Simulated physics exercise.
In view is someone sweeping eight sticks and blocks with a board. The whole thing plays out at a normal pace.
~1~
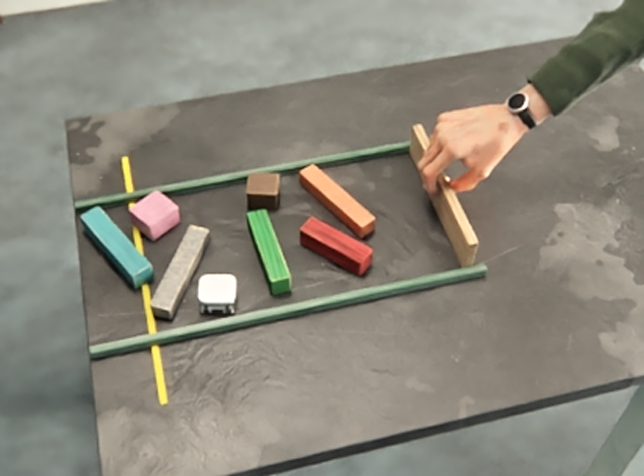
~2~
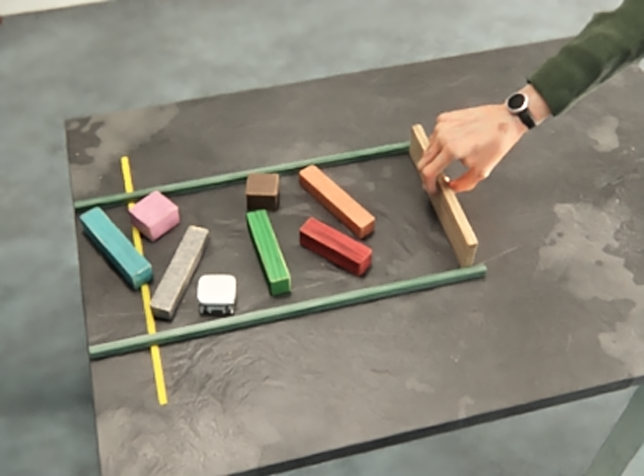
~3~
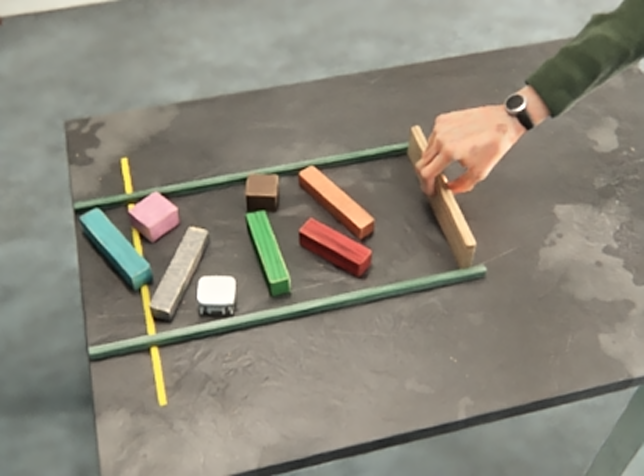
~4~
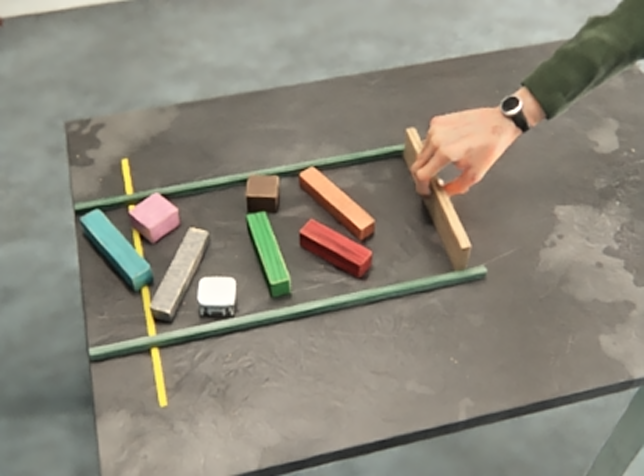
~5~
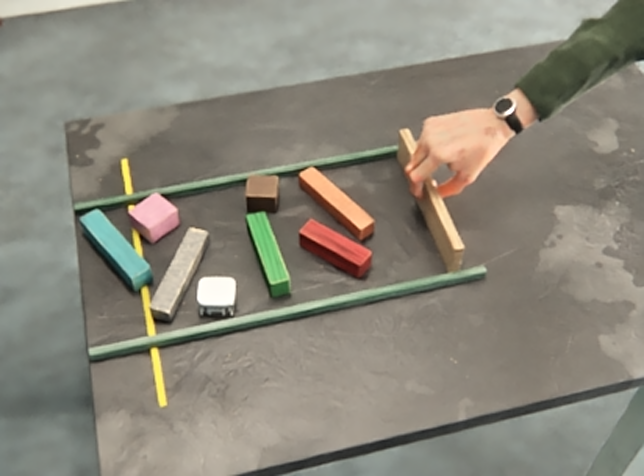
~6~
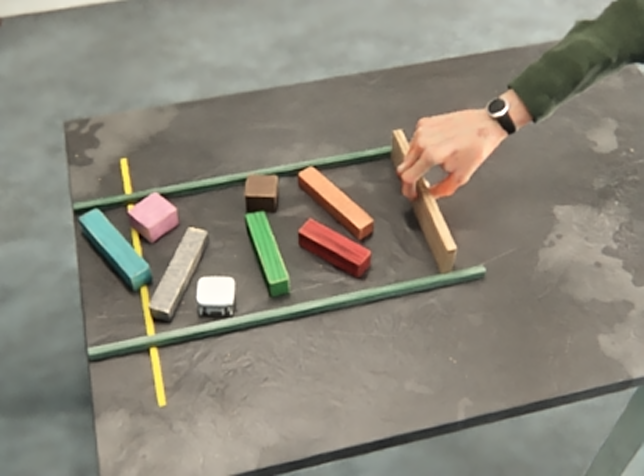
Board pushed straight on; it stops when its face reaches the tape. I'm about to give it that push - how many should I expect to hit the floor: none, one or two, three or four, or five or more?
Expect three or four.
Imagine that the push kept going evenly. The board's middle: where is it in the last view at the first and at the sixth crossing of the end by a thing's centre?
(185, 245), later (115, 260).
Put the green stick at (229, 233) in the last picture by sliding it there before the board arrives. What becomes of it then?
If so, it stays where it is.
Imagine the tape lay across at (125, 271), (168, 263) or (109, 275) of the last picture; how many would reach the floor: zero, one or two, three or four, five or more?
Counts for the three tries are three to four, one to two and five or more.
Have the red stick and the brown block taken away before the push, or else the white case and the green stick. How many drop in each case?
First try: 2 fallen; other try: 2.
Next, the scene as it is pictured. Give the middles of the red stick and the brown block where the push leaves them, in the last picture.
You'll find the red stick at roughly (120, 298) and the brown block at roughly (98, 227).
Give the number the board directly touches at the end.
The number is 2.
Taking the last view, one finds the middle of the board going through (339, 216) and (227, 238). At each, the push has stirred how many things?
2, then 8.
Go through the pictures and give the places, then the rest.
In the first picture, turquoise bar (117, 247); pink block (155, 216); grey bar (181, 271); board (441, 194); tape (142, 267).
In the second picture, pink block (154, 216); red stick (335, 246).
In the third picture, grey bar (180, 272); orange bar (336, 202).
In the fourth picture, turquoise bar (116, 249); green stick (268, 253).
In the fifth picture, pink block (154, 218); white case (217, 297).
In the sixth picture, turquoise bar (115, 249); pink block (153, 217); grey bar (180, 273); board (421, 200); tape (141, 268).
A little later, none off yet; turquoise bar at rest near (115, 249); pink block at rest near (153, 217); grey bar at rest near (180, 273).
Next, none off yet; turquoise bar moving near (109, 251); pink block at rest near (151, 216); grey bar shifted a little near (152, 279).
When it is over, the number that fall off is three or four; down, white case, grey bar, pink block and turquoise bar.
